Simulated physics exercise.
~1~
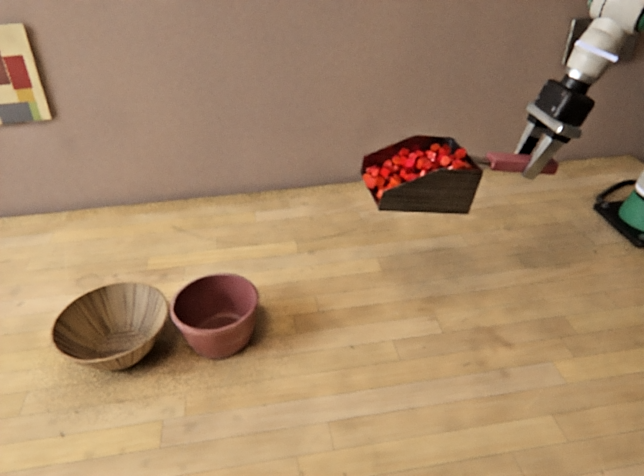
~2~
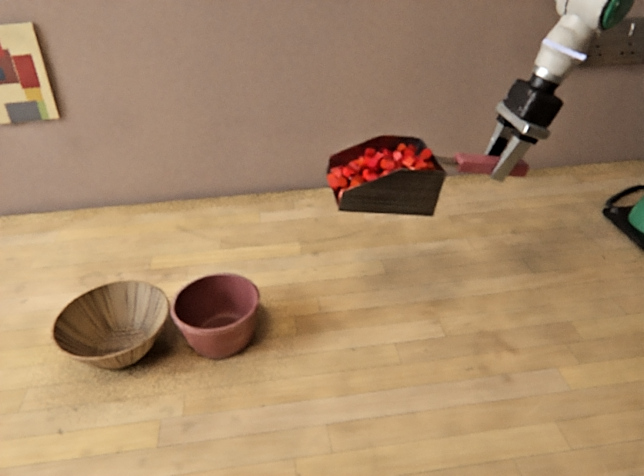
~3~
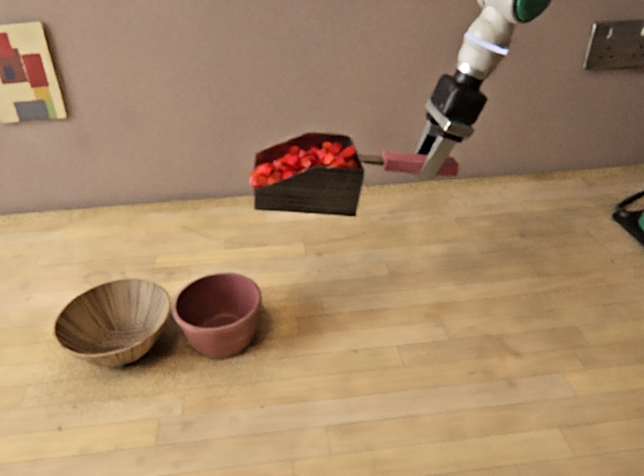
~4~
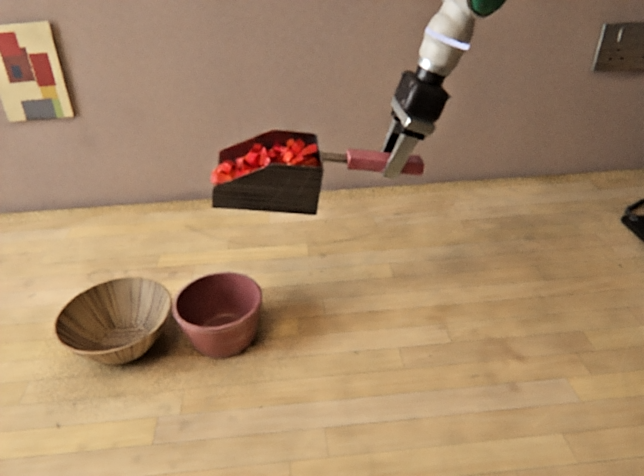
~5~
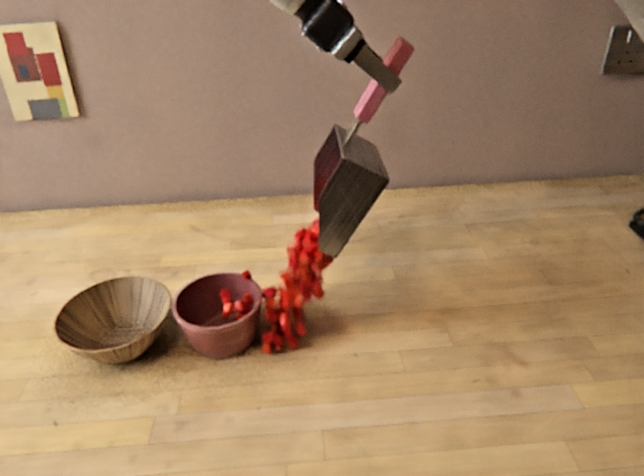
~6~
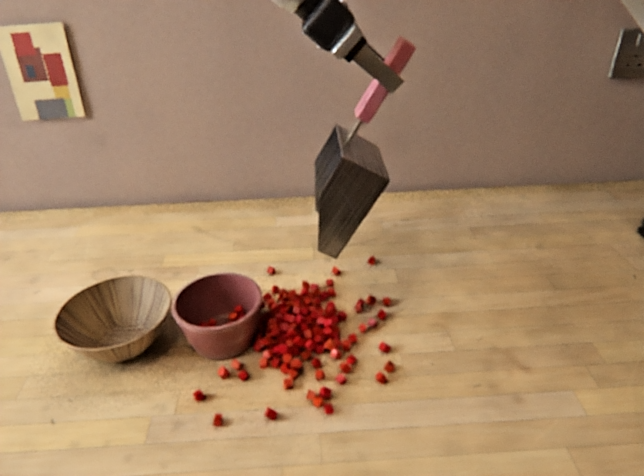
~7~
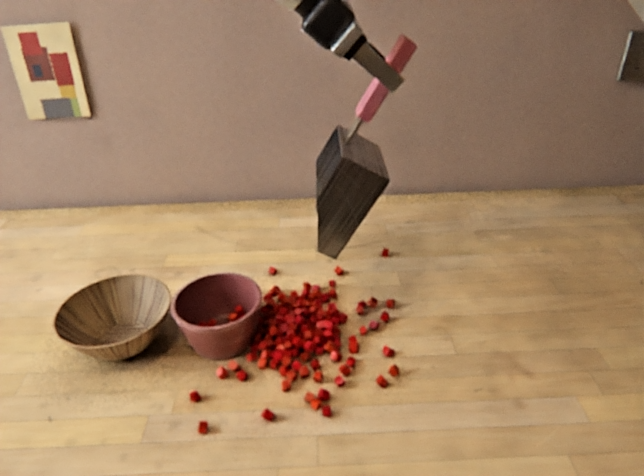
On a light wooden tabletop against a mauve wall, a striped wooden bowl and a reddish bowl sit side by side at the left. A robot arm holds a dark scoop heaped with small red pieces by its pink handle, high above the right side. The arm carries the scoop left, and then tips it steeply forward. The pieces pour out just right of the reddish bowl, with only some dropping inside. Most spread over the table in a loose pile, while the wooden bowl stays empty and the scoop hangs still, pointing down.
